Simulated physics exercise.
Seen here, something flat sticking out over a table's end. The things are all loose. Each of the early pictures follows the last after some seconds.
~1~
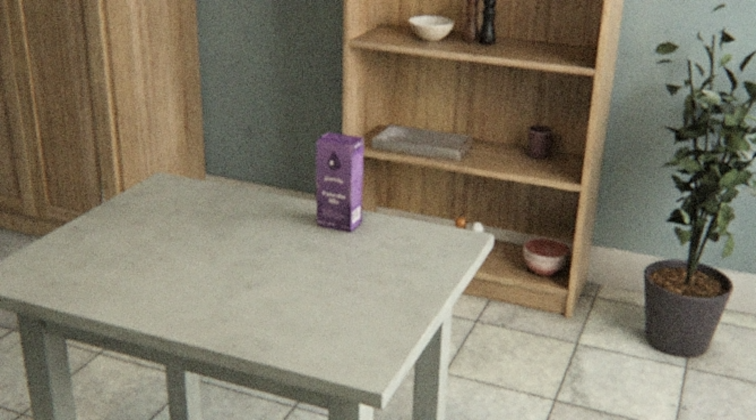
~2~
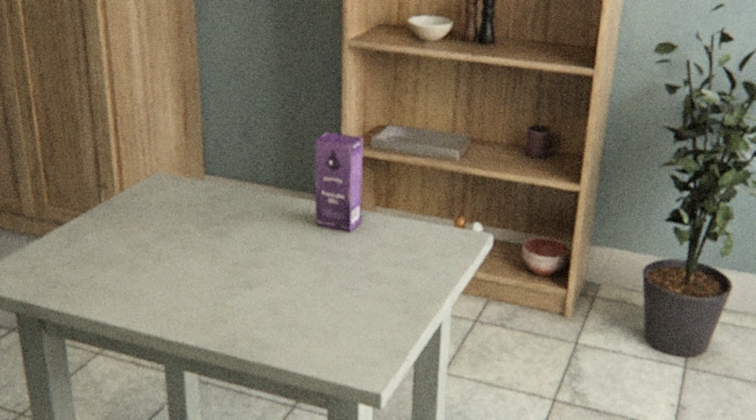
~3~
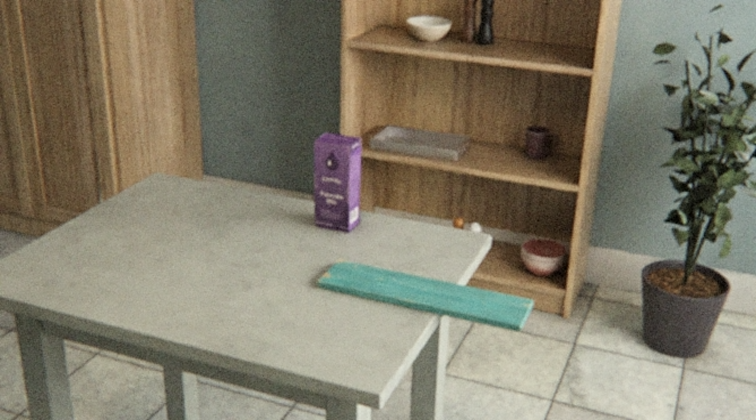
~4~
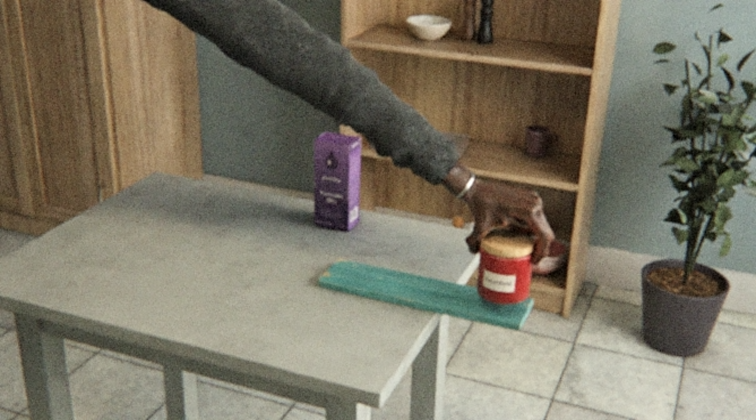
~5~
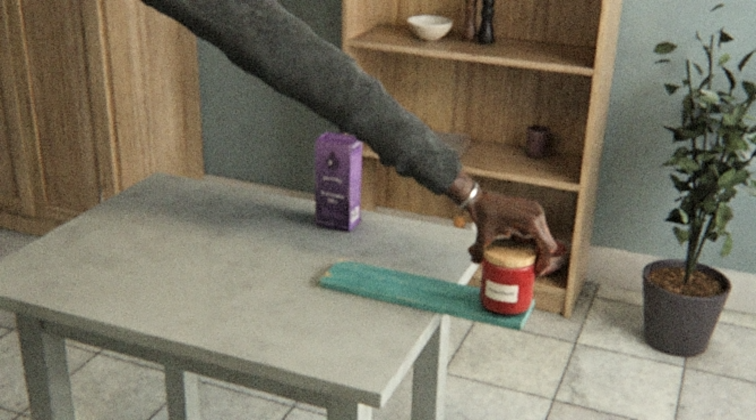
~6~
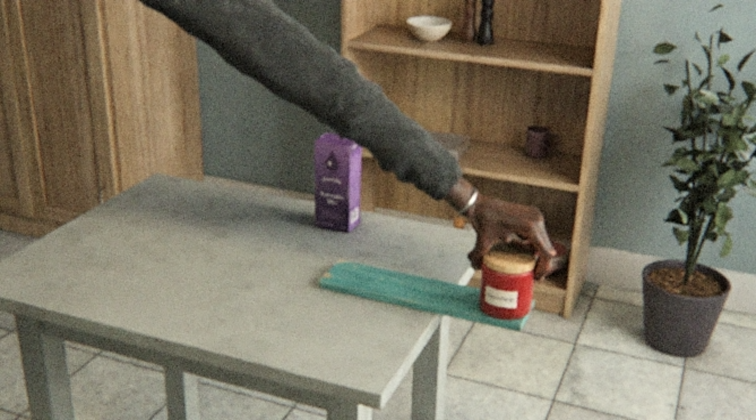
A teal board appeared on the table, jutting past its right edge near a purple carton, and then a dark-sleeved arm reached in and lowered a red jar onto its overhanging end, still gripping it.
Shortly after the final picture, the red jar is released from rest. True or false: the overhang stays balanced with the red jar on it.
False, the board drops.
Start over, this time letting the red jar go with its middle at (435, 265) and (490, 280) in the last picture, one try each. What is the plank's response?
On the first try it remains balanced; on the second try it falls.
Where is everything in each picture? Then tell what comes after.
The last thing is not in view yet; purple carton (340, 182), in the first picture.
The last thing is not in view yet; purple carton (339, 182), in the second picture.
The last thing is not in view yet; purple carton (337, 183), in the third picture.
Coming down; red jar (505, 266); purple carton (337, 182), in the fourth picture.
Coming down; red jar (508, 276); purple carton (338, 182), in the fifth picture.
Set down, still held; red jar (507, 281); purple carton (338, 183), in the sixth picture.
Then, 0.40 s after the last picture, red jar now down on the floor or falling; turquoise plank tipped 74° from how it was.
Then, 0.60 s after the last picture, turquoise plank now down on the floor or falling.
Then, 0.70 s after the last picture, things are still on the move.
By the end, down on the floor or falling, red jar and turquoise plank; purple carton in place. The plank goes over.
